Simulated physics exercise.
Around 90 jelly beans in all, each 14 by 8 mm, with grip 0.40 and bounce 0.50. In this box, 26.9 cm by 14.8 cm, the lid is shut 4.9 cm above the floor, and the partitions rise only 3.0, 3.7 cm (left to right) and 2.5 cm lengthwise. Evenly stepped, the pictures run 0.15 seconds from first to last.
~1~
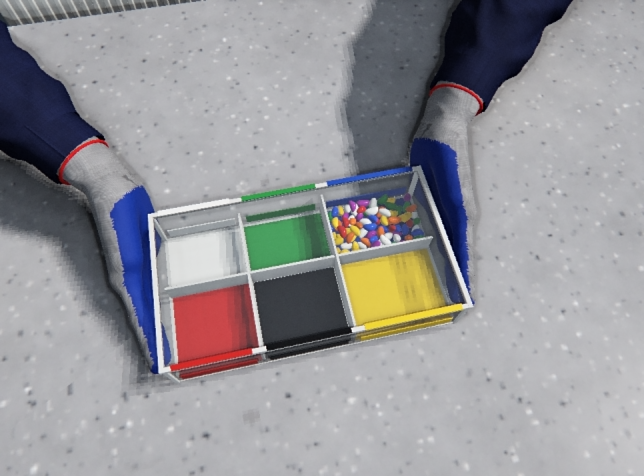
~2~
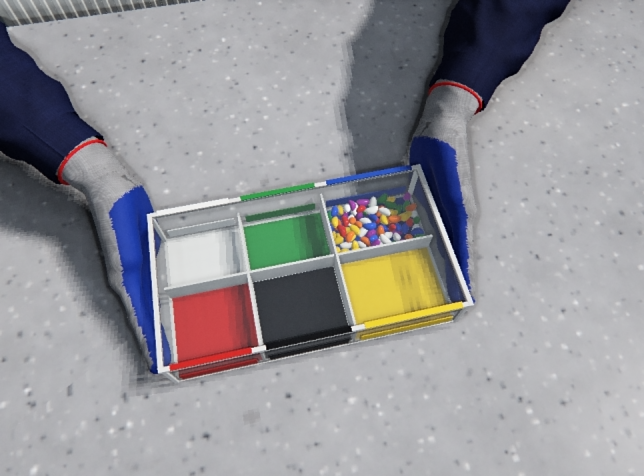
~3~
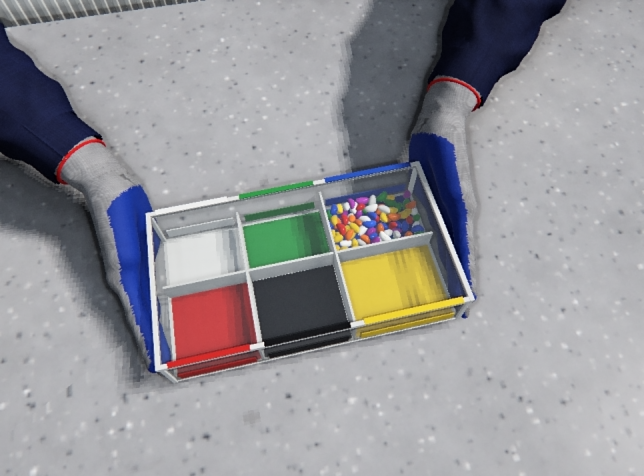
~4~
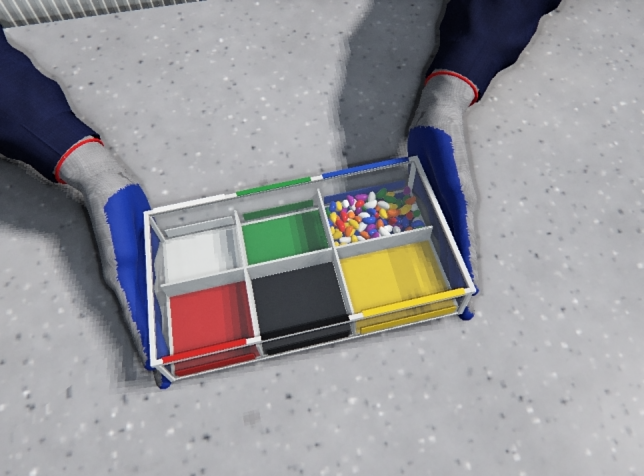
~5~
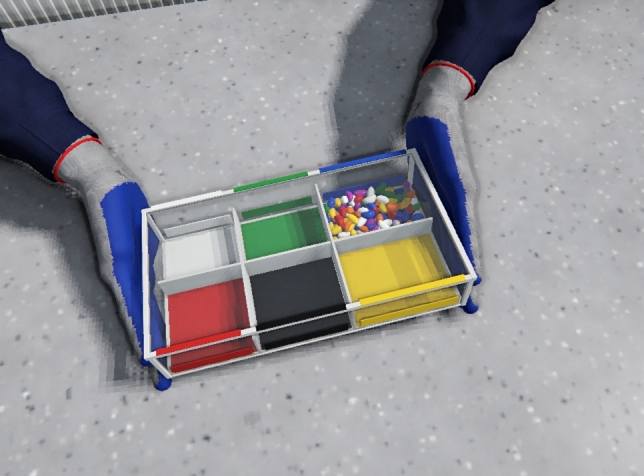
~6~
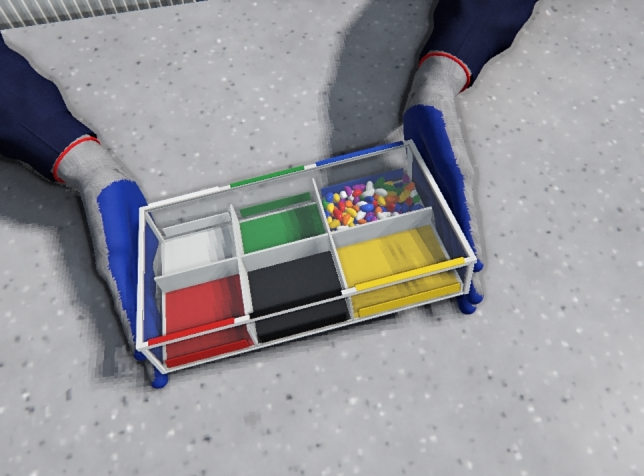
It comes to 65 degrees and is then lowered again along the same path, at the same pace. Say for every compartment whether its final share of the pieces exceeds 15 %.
Red: Fails to beat the threshold, blue: Beats the threshold, green: Fails to beat the threshold, yellow: Fails to beat the threshold, white: Fails to beat the threshold, black: Fails to beat the threshold.
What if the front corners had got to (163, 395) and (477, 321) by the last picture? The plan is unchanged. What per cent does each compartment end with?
Result - red: 0 %; blue: 45 %; green: 0 %; yellow: 55 %; white: 0 %; black: 0 %.
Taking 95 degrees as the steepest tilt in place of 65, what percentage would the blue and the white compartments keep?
Blue: 95, white: 0 (per cent).
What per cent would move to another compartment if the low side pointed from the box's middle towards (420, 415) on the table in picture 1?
Near 30 percent, give or take.
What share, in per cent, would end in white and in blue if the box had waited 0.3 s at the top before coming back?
Final amounts would be white 0% and blue 100%.
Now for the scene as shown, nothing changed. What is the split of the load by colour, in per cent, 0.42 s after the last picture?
Red 0; blue 100; green 0; yellow 0; white 0; black 0.
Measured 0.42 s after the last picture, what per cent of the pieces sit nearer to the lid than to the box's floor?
10 %.
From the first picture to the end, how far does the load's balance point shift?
Around 1.5 centimetres, start to finish.
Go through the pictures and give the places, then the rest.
The first frame shows box tilt 0 degrees, front corners at (164, 368) and (467, 304); blue 100 %.
The second frame shows box tilt 1 degrees, front corners at (163, 368) and (467, 302).
The third frame shows box tilt 2 degrees, front corners at (161, 366) and (468, 298).
The fourth frame shows box tilt 5 degrees, front corners at (156, 361) and (469, 289), lowest corner left back.
The fifth frame shows box tilt 10 degrees, front corners at (150, 354) and (470, 276), lowest corner left back.
The sixth frame shows box tilt 14 degrees, front corners at (142, 345) and (470, 259), lowest corner left back; blue 100 %.
Then, 0.42 s after the last picture, tilt 64 degrees; blue 100 %.
Then, 0.69 s after the last picture, tilt 27 degrees; blue 100 %.
Then, 1.07 s after the last picture, tilt 0 degrees; blue 100 %.
In the end, red 0 %, blue 100 %, green 0 %, yellow 0 %, white 0 %, black 0 %.
